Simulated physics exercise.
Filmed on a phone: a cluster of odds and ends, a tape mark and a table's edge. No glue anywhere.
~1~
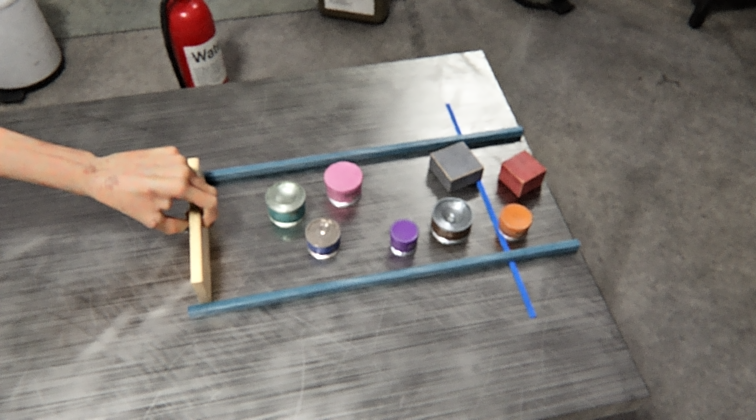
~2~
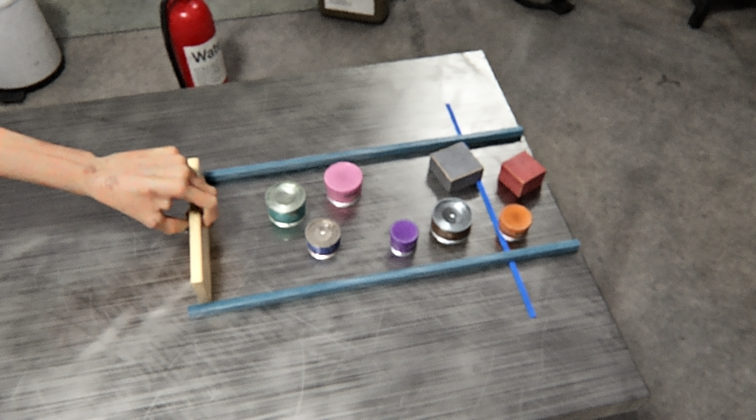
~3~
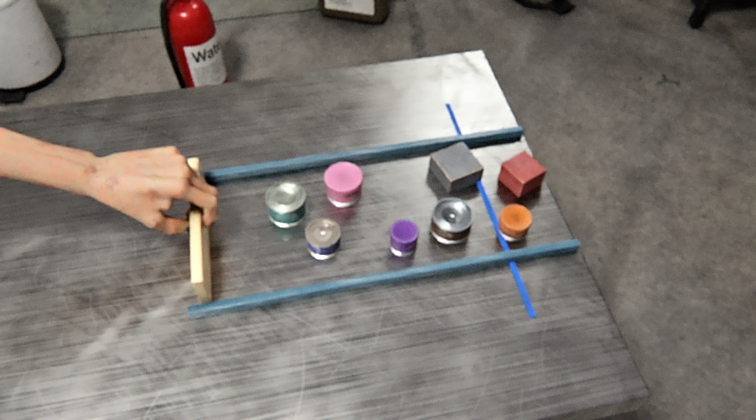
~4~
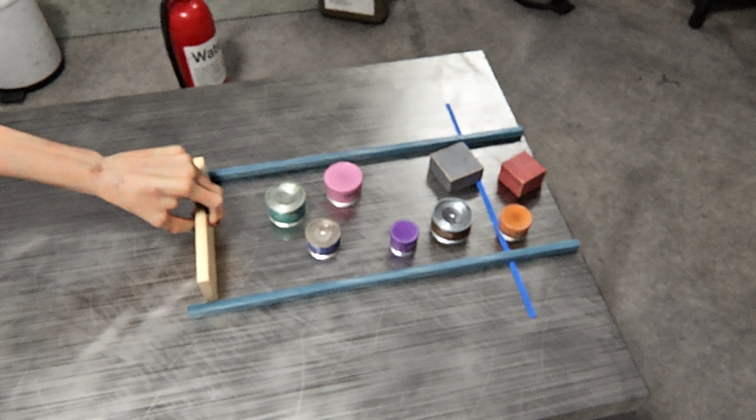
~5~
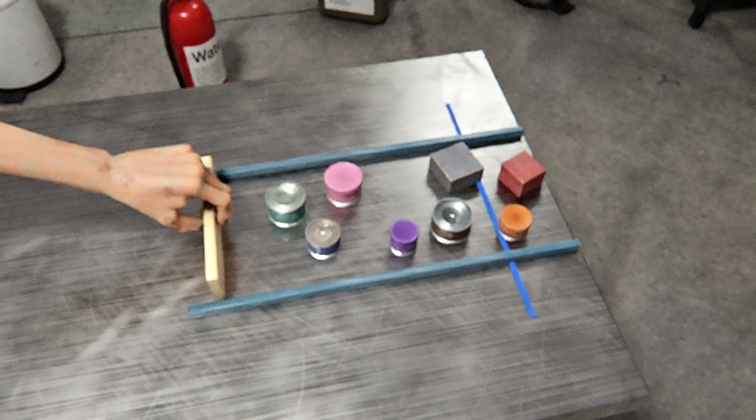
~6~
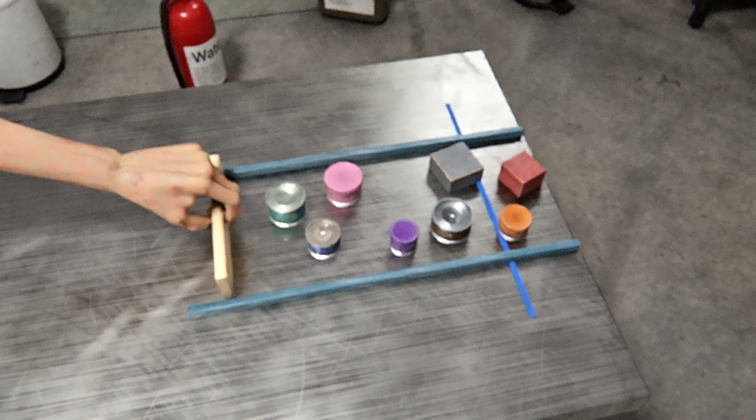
A hand held a wooden board at the left end of two blue rails, then slid it slightly right toward some small pots and blocks, which stayed still around a blue tape line.
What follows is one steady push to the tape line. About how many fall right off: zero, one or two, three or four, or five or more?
The number that fall off is one or two.
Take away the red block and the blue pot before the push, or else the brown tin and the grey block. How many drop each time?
0 in the first case, 0 in the second.
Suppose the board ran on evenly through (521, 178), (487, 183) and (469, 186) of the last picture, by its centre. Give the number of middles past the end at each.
It would be 4, 2 and 1.
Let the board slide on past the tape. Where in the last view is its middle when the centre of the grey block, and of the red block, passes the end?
At (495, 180) for the grey block; at (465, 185) for the red block.
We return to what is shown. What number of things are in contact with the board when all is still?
In contact: 4.
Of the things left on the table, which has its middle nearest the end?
The grey block.
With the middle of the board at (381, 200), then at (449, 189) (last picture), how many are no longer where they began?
By then 4, and 8.
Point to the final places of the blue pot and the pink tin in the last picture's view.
First (507, 203), then (487, 147).
Soon after, none off yet; red block at rest near (522, 174); orange pot at rest near (515, 223); grey block at rest near (456, 167).
In the end, the number that fall off is one or two; gone, orange pot and red block.
